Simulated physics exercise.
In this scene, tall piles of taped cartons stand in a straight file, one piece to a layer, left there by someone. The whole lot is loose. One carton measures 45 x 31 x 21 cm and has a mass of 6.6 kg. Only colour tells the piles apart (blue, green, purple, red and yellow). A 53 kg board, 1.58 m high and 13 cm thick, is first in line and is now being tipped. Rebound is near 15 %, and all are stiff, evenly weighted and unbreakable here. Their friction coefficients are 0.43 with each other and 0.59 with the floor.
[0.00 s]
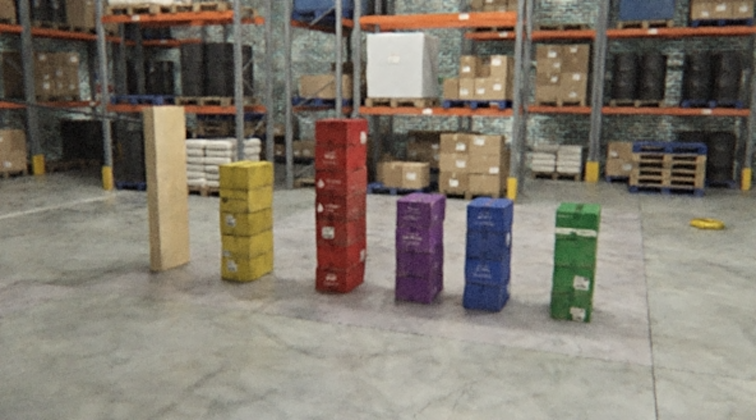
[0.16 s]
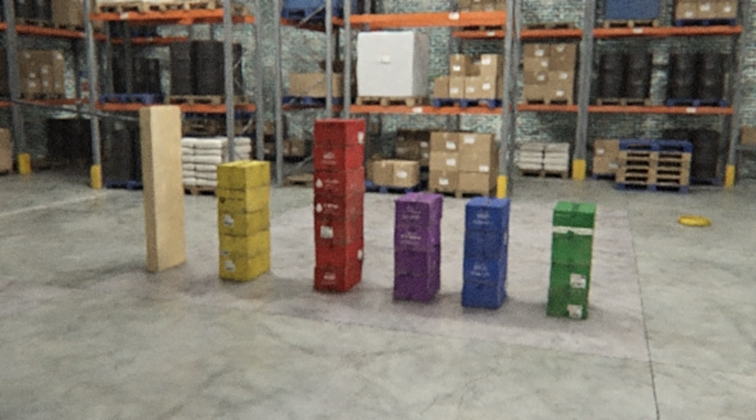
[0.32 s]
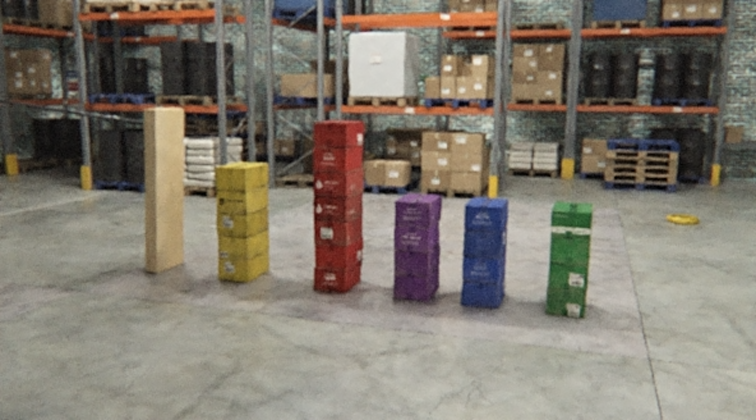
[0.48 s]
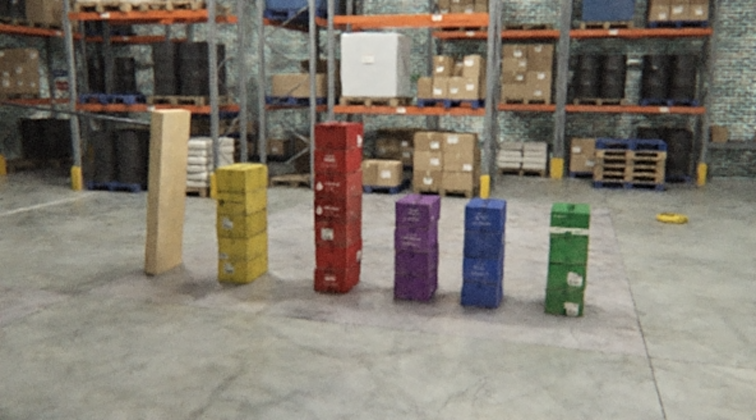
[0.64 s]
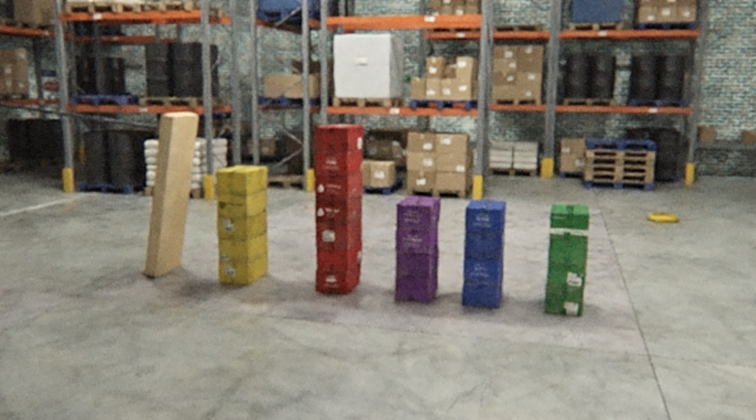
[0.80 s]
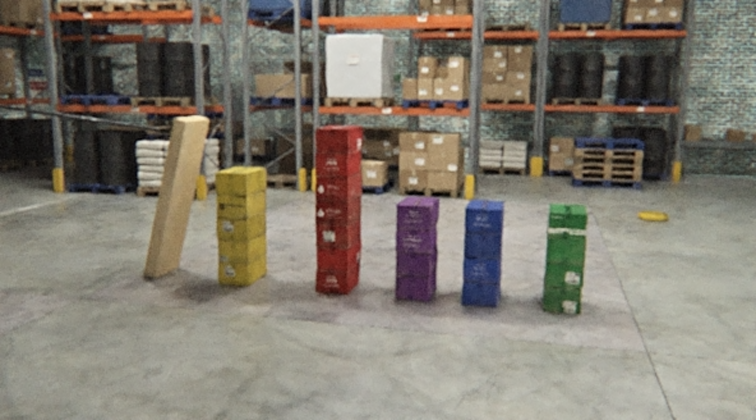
A tall wooden board tilts slightly right toward a still row of five coloured stacks.
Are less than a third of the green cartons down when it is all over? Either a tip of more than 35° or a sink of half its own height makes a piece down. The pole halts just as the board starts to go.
Yes.
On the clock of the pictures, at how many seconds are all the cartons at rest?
It all settles by about 3.0 s.
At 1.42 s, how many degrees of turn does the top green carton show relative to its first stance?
Something like 0°, more or less.
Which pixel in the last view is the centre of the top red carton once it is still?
Its centre finishes around pixel (331, 229) in the last picture.
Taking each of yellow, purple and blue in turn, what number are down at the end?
Counting by colour, yellow gives 5, purple gives 2 and blue gives 0.
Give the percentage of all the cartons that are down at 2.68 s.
45 per cent at that moment.
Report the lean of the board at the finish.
About 70°.
After 1.42 s, board 46° from upright; none of the 4 green cartons down (0 of 24 in all colours); top green carton unmoved; top yellow carton 17° from how it stood.
After 1.76 s, board 67° from upright; none of the 4 green cartons down (5 of 24 in all colours); top green carton unmoved; top yellow carton 18° from how it stood, 19 cm lower.
After 2.10 s, board 71° from upright; none of the 4 green cartons down (11 of 24 in all colours); top green carton unmoved; top red carton 48° from how it stood, 30 cm lower.
After 2.68 s, board 71° from upright; none of the 4 green cartons down (11 of 24 in all colours); top green carton 24 mm from its place; top red carton upside down.
In the end (3.4 s), board 71° from upright; none of the 4 green cartons down (13 of 24 in all colours); top green carton 10 cm from its place; top red carton upside down. That is 0 per cent. From the last view, middles, top green carton near (579, 221), top red carton near (331, 229).
